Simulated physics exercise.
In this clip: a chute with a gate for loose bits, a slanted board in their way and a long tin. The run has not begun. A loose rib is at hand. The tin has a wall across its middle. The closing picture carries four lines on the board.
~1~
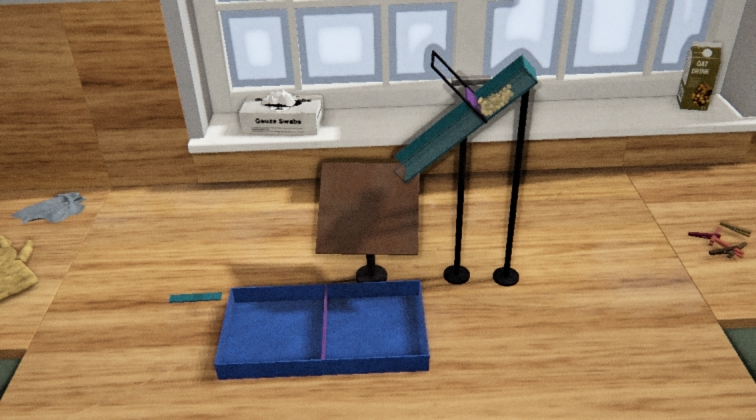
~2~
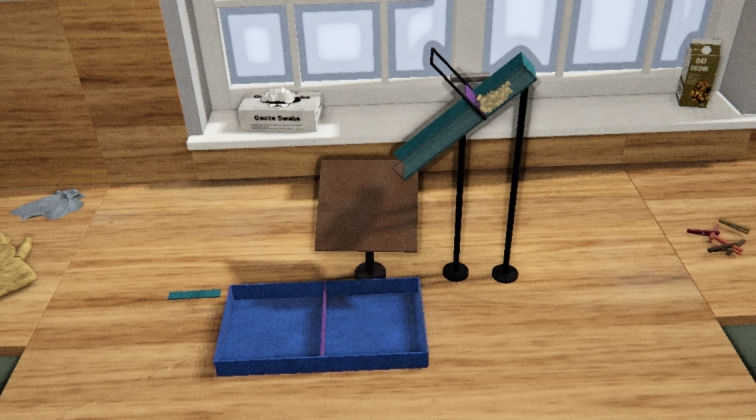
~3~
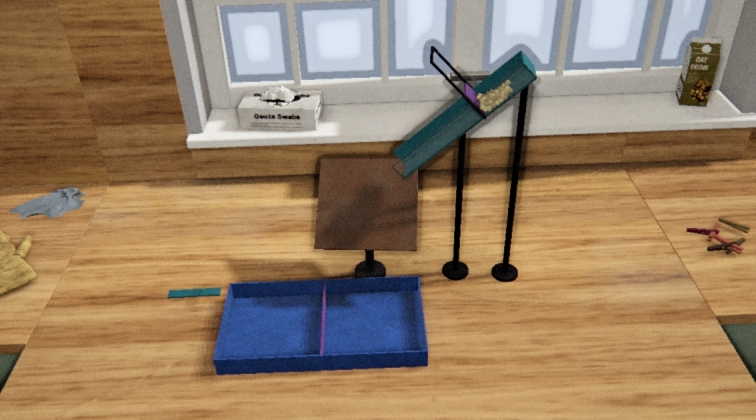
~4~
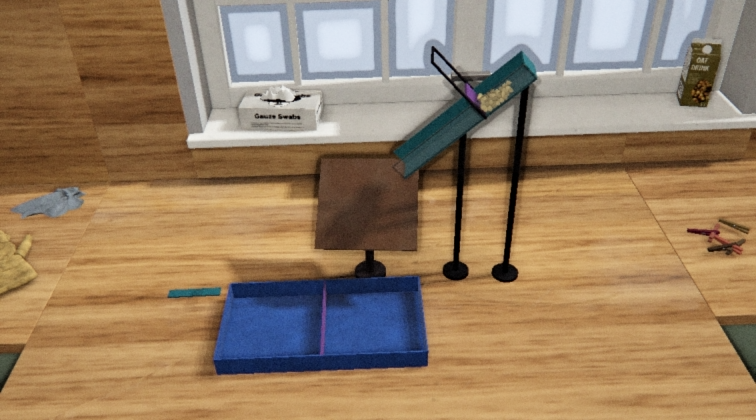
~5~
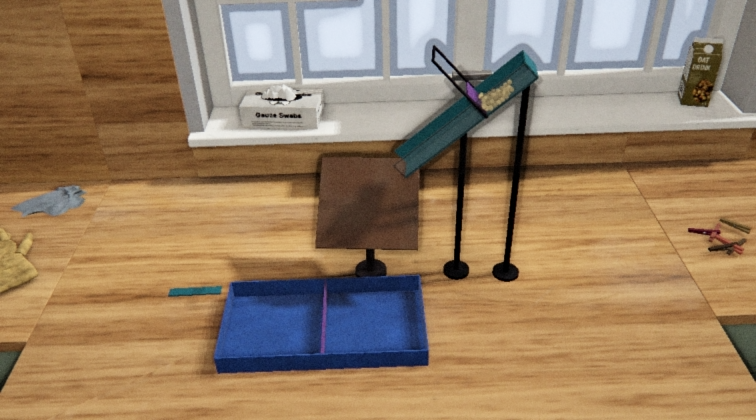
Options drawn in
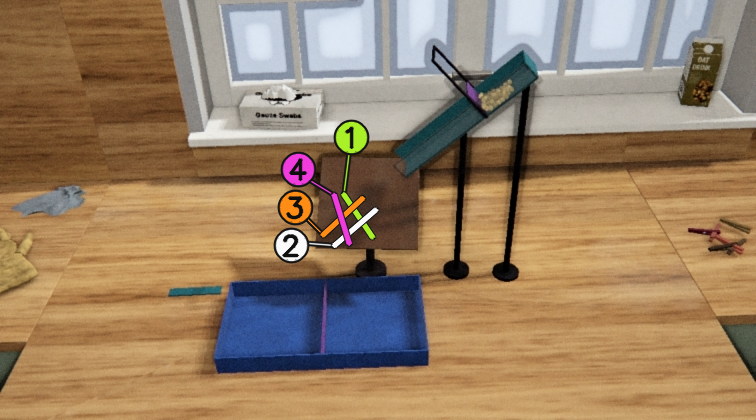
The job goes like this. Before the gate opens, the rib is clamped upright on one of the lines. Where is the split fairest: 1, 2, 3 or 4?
The answer is line 3.
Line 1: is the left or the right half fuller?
The right half.
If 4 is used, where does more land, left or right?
More lands on the right.
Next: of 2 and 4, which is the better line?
Line 2.
On the marked copy, line 1 from (343, 194) to (372, 236); line 2 from (375, 210) to (334, 245); line 3 from (362, 198) to (323, 234); line 4 from (334, 195) to (349, 243).
With 1, of what is caught, a stray few in the left half, nearly all in the right.
With 2, of what is caught, most in the left half, a small part in the right.
With 3, of what is caught, about half in the left half, about half in the right.
With 4, of what is caught, none in the left half, all in the right.
